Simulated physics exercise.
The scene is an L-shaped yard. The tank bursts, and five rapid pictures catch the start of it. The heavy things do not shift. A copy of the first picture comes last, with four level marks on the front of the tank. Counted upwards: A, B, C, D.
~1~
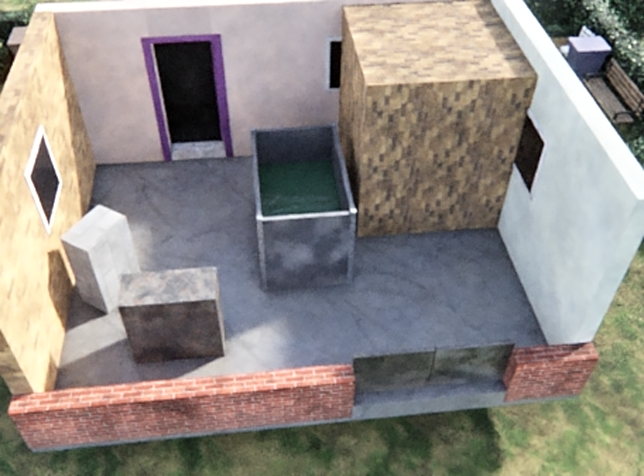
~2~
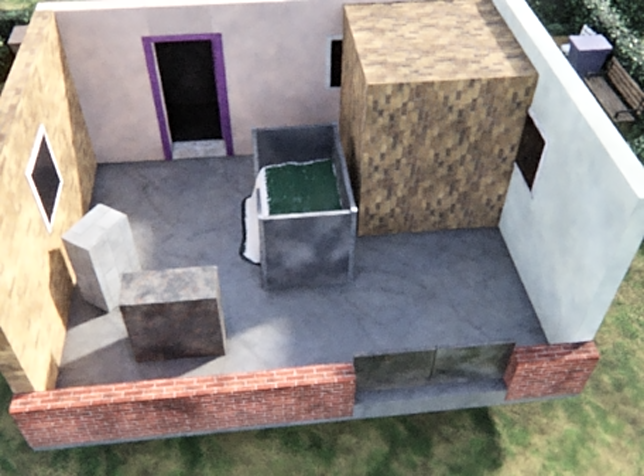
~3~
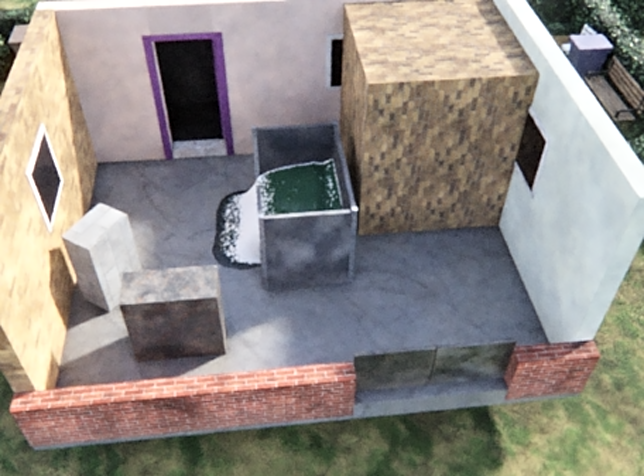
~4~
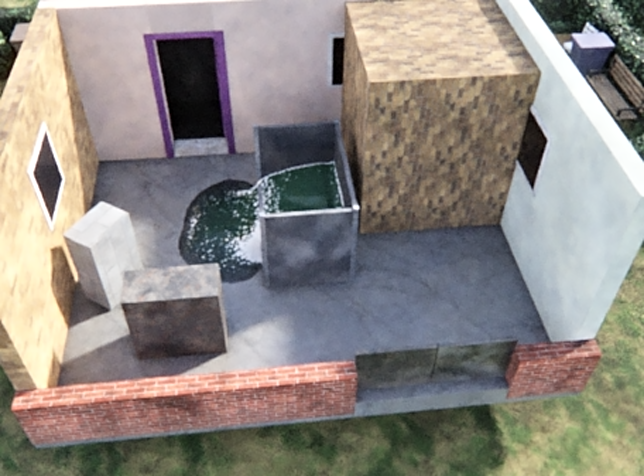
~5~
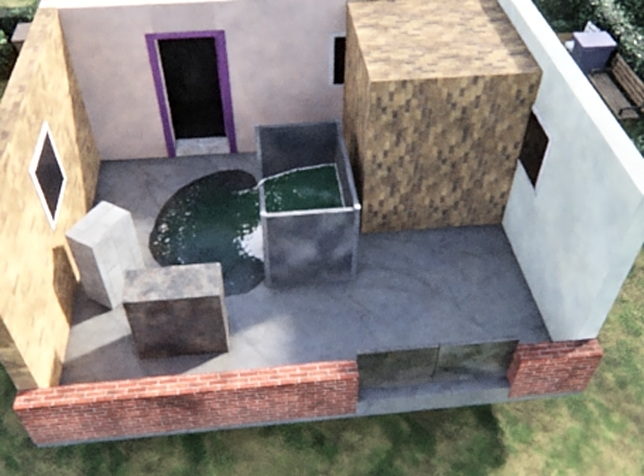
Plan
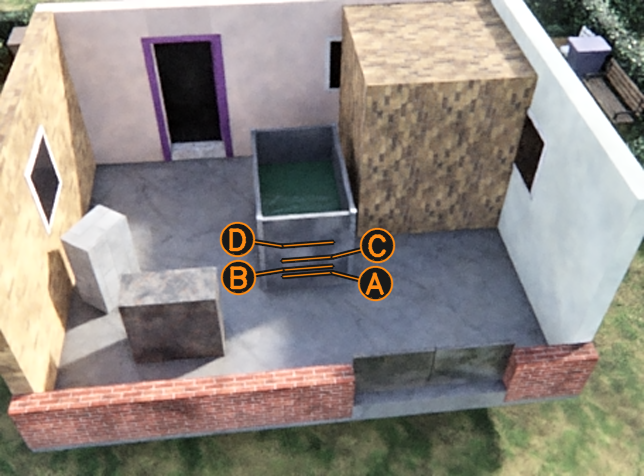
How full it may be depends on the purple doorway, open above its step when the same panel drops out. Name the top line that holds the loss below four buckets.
The answer is line D.
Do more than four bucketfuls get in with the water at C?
No, not at all.
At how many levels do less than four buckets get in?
All of the four.
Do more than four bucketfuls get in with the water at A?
No, that is safe.
In orange, A at (307, 274); B at (307, 268); C at (307, 258); D at (307, 244); from the bottom up A, B, C, D.
If A is chosen, nothing gets over.
If B is chosen, nothing gets over.
If C is chosen, a splash gets over, under a bucket.
If D is chosen, a bucket or two gets in.
